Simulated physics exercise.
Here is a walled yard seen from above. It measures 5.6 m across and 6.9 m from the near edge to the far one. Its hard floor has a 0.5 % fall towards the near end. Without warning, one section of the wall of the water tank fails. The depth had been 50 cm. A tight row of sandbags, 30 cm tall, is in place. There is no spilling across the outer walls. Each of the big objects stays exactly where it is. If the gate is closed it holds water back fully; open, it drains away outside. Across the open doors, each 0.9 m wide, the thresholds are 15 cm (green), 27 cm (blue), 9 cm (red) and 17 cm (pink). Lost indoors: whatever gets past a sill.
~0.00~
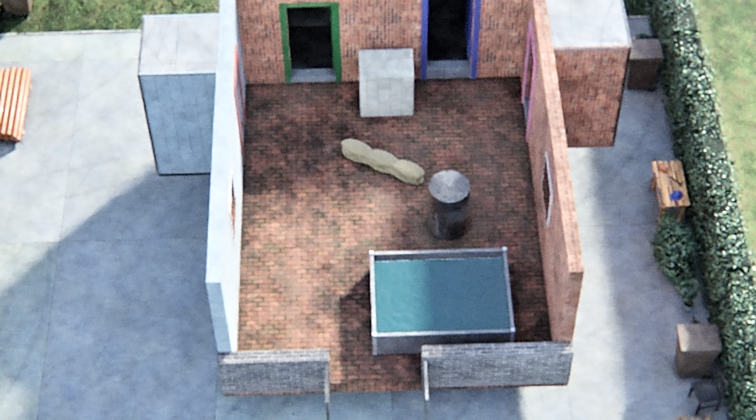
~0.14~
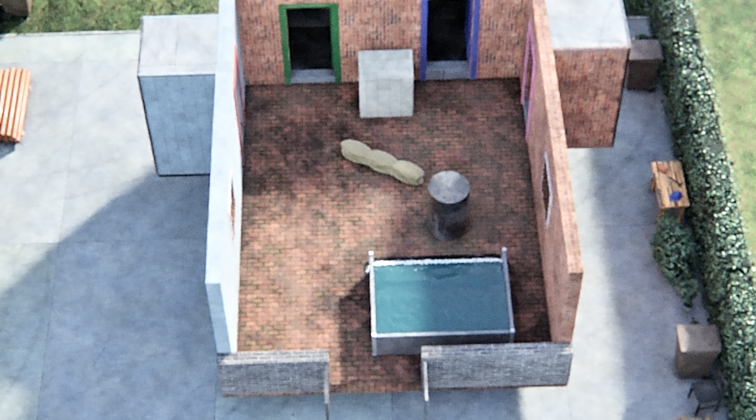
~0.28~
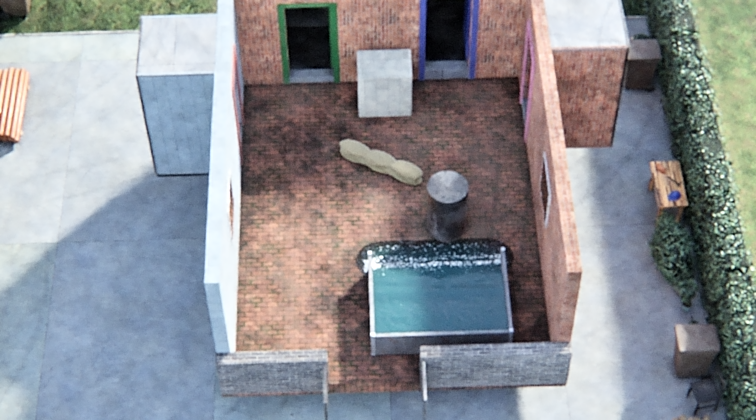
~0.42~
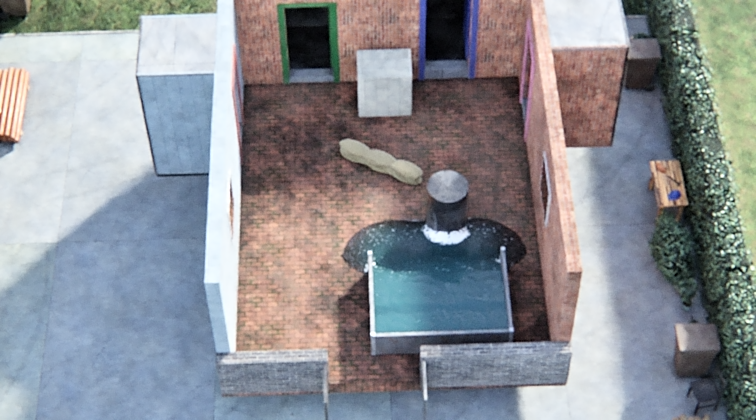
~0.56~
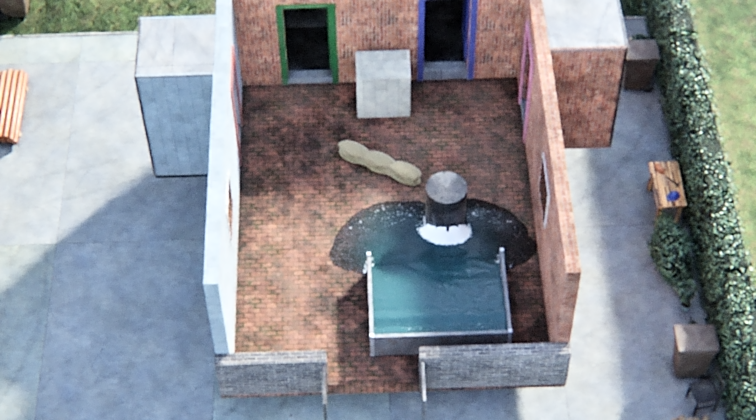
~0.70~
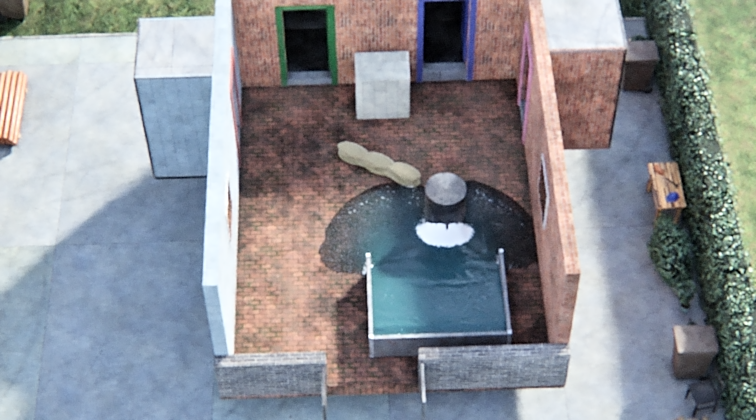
Water pouring from the far side of a rectangular tank, surging around a metal drum and fanning across a walled brick yard.
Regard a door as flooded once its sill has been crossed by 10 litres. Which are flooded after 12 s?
As I see it, green door: Limit unbroken; blue door: Limit unbroken; red door: Limit broken; pink door: Limit unbroken.
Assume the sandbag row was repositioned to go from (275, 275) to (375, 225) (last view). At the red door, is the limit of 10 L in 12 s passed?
Then, at red, the limit is respected.
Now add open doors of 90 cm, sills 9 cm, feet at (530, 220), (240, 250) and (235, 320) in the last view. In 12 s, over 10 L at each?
The first one exceeds it, the second one doesn't reach it, and the third one doesn't reach it.
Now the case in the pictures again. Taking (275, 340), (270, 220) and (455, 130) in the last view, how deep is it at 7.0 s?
First 2 cm, then 4 cm, then 7 cm.
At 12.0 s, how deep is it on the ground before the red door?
Depth: ~ 5.0 cm.
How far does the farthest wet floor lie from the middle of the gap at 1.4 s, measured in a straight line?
It comes to some 3.8 metres.
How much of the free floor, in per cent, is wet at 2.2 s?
Wet share: Near 45 percent.
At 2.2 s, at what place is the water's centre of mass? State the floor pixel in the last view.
The water's centre is around (424, 232).
After 1.4 s water covers 30 % of the floor and is deepest (34 cm) near (440, 246); green door not reached, blue door not reached, red door not reached, pink door not reached.
After 2.2 s water covers 45 % of the floor and is deepest (22 cm) near (398, 187); green door not reached, blue door not reached, red door 7 cm at the sill, 0 L in, pink door 7 cm at the sill, 0 L in.
After 3.5 s water covers 60 % of the floor and is deepest (24 cm) near (242, 95); green door 4 cm at the sill, 0 L in, blue door 13 cm at the sill, 0 L in, red door 16 cm at the sill, 44 L in, pink door 6 cm at the sill, 0 L in.
After 7.0 s water covers 90 % of the floor and is deepest (14 cm) near (350, 146); green door 10 cm at the sill, 2 L in, blue door 8 cm at the sill, 0 L in, red door 8 cm at the sill, 61 L in, pink door 6 cm at the sill, 0 L in.
After 12.0 s water covers 95 % of the floor and is deepest (12 cm) near (552, 367); green door 5 cm at the sill, 2 L in, blue door 6 cm at the sill, 0 L in, red door 5 cm at the sill, 61 L in, pink door 6 cm at the sill, 0 L in.
